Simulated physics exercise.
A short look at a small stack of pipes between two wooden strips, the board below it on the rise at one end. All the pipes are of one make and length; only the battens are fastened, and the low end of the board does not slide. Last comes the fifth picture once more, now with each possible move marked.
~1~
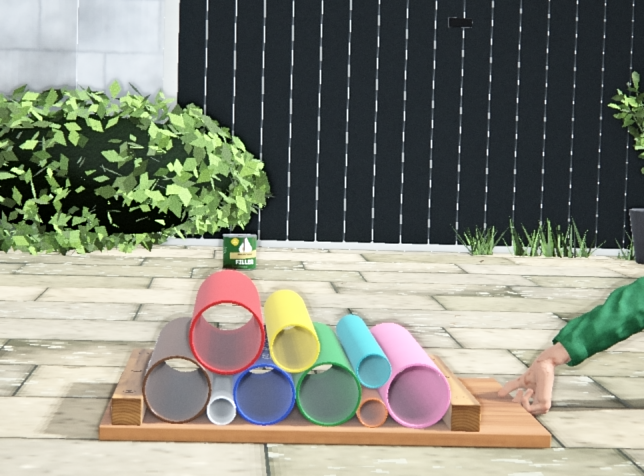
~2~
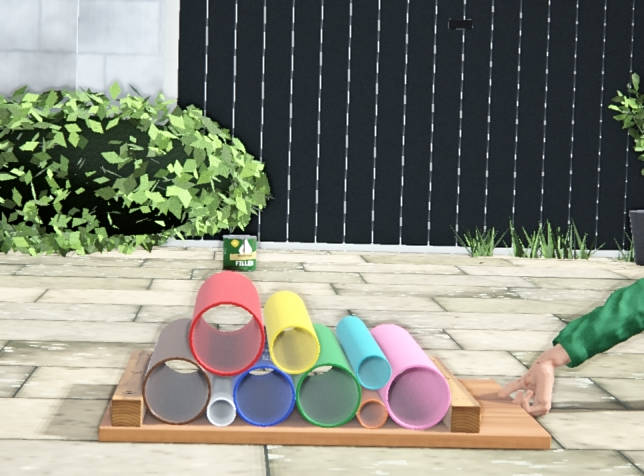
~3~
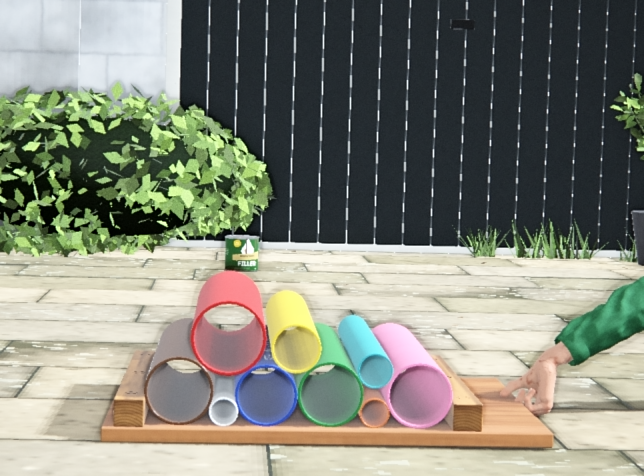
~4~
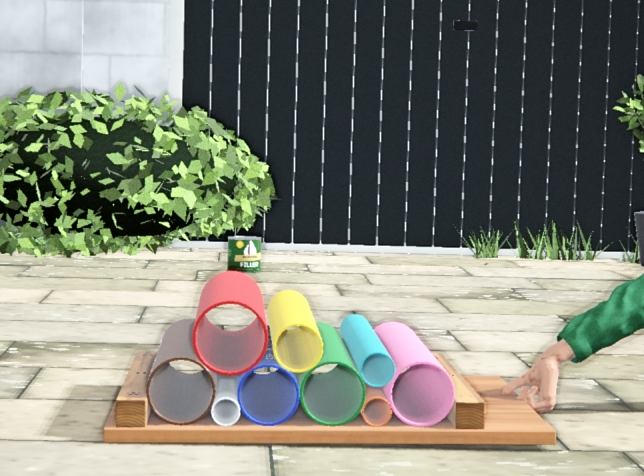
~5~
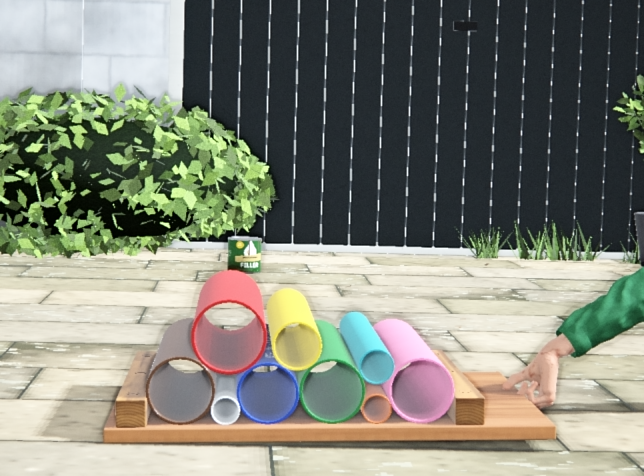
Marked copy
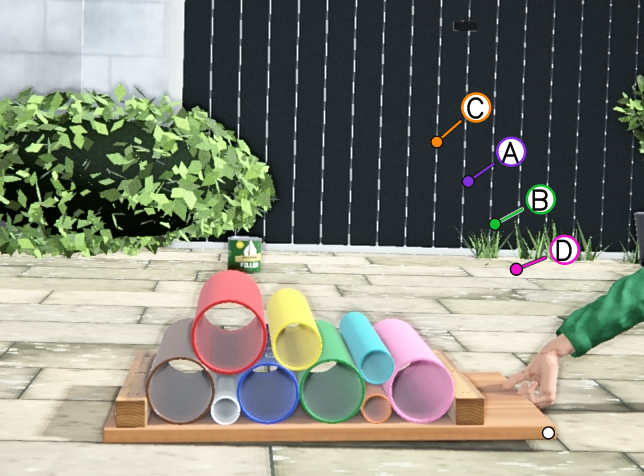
A green-sleeved arm on the right kept its fingers at the end of a wooden board, where colourful pipes sat stacked between two strips, and hardly anything moved apart from a slight shift in the view.
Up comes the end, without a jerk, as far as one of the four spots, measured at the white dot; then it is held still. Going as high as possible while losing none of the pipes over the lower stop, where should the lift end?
Mark A is as high as it can go.
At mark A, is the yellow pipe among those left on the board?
Yes, with A.
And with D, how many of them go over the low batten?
It comes to none.
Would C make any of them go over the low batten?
Yes, at C.
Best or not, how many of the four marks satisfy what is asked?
The number is three.
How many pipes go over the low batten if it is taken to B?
With B, none.
On the marked copy, A at (468, 182); B at (495, 224); C at (437, 142); D at (516, 269); the white dot at (549, 433).
Following A. Soon after the start, board at 20°.
Later, board at 36°.
In the end, board at 36°, none over the low batten.
As for the rest, B none over the low batten; C two over the low batten (red, yellow); D none over the low batten.
